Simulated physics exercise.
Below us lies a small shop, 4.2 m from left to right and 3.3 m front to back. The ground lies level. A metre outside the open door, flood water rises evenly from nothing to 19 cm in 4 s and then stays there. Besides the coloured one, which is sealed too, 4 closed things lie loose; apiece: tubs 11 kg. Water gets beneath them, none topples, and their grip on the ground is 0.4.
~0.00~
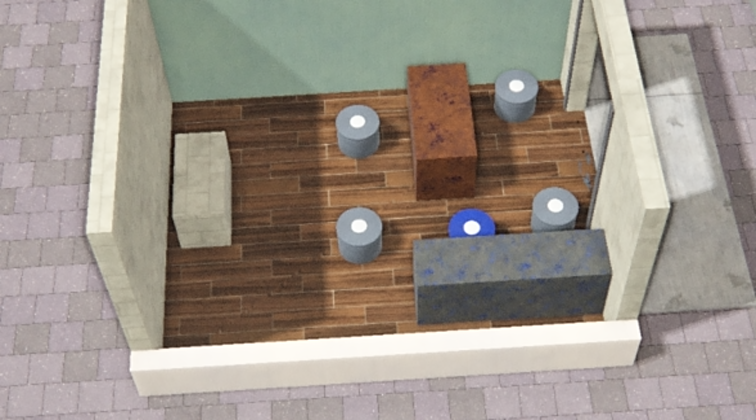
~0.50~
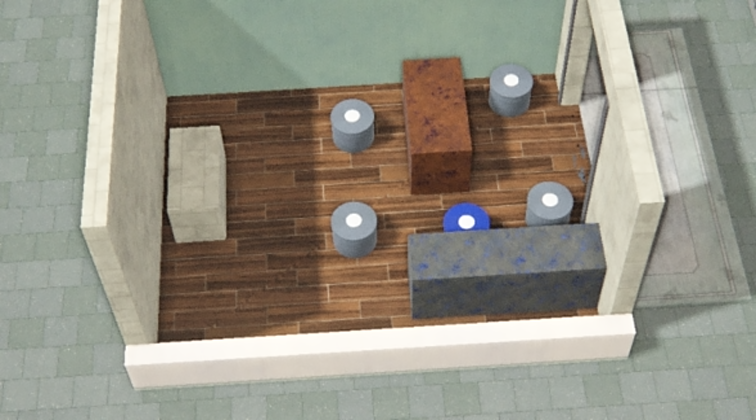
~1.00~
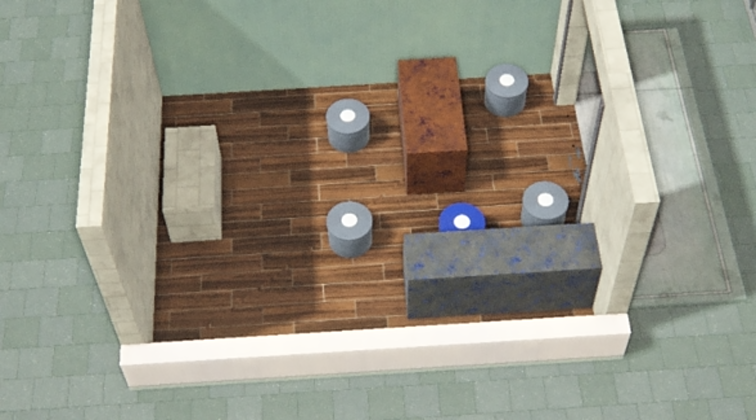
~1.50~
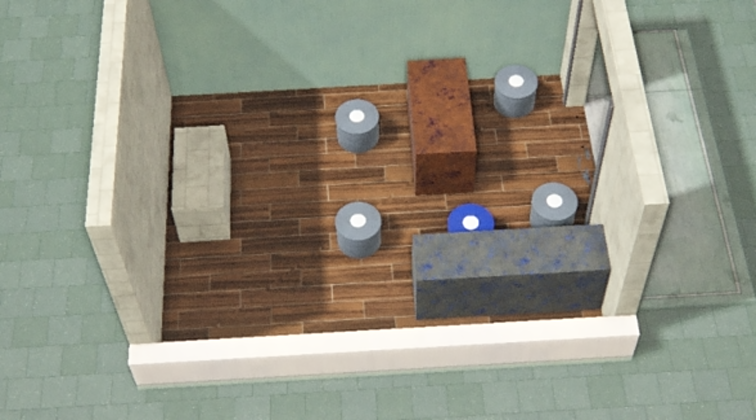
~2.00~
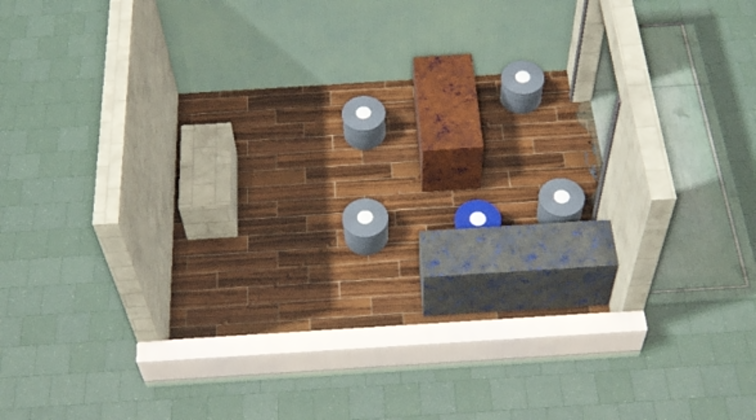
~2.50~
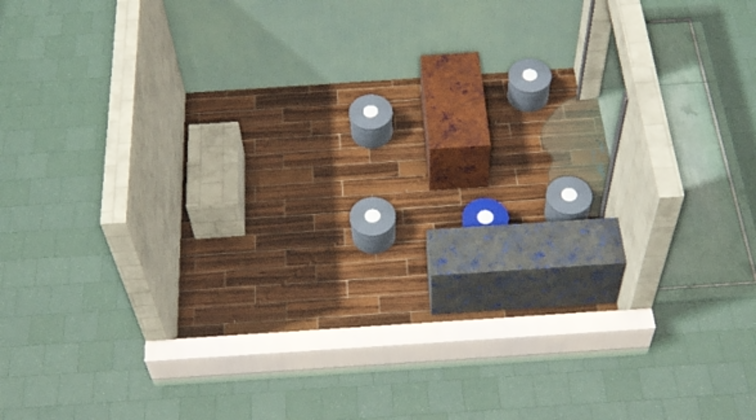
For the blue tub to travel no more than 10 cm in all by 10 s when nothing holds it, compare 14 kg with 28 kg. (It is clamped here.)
Verdict: Neither weight holds it.
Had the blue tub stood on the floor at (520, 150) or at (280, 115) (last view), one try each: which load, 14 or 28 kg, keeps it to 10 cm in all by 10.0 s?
In that order: Neither is enough; it takes the larger.
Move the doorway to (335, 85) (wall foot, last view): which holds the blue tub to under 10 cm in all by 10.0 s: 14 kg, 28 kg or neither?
In that case only the larger load is enough.
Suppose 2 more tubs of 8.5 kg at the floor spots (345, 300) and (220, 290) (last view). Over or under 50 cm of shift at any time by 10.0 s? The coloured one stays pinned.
In that order: Short of it, short of it.
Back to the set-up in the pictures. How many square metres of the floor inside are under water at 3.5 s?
Roughly 1.5 m2.
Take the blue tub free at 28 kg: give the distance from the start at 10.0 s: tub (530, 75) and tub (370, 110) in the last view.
In turn: 10 cm, 5 cm.
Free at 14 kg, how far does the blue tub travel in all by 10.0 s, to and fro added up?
Some 200 cm in all.
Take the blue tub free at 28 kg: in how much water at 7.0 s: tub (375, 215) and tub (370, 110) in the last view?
About 4 and 2 cm.
After 3.5 s the blue tub would be 0 cm from its start with 14 kg and 0 cm from its start with 28 kg; 0 cm of water round it then.
After 4.5 s the blue tub would be 3 cm from its start with 14 kg and 0 cm from its start with 28 kg; 5 cm of water round it then.
After 7.0 s the blue tub would be 128 cm from its start with 14 kg and 13 cm from its start with 28 kg; 10 cm of water round it then.
After 10.0 s the blue tub would be 171 cm from its start with 14 kg and 90 cm from its start with 28 kg; 7 cm of water round it then.
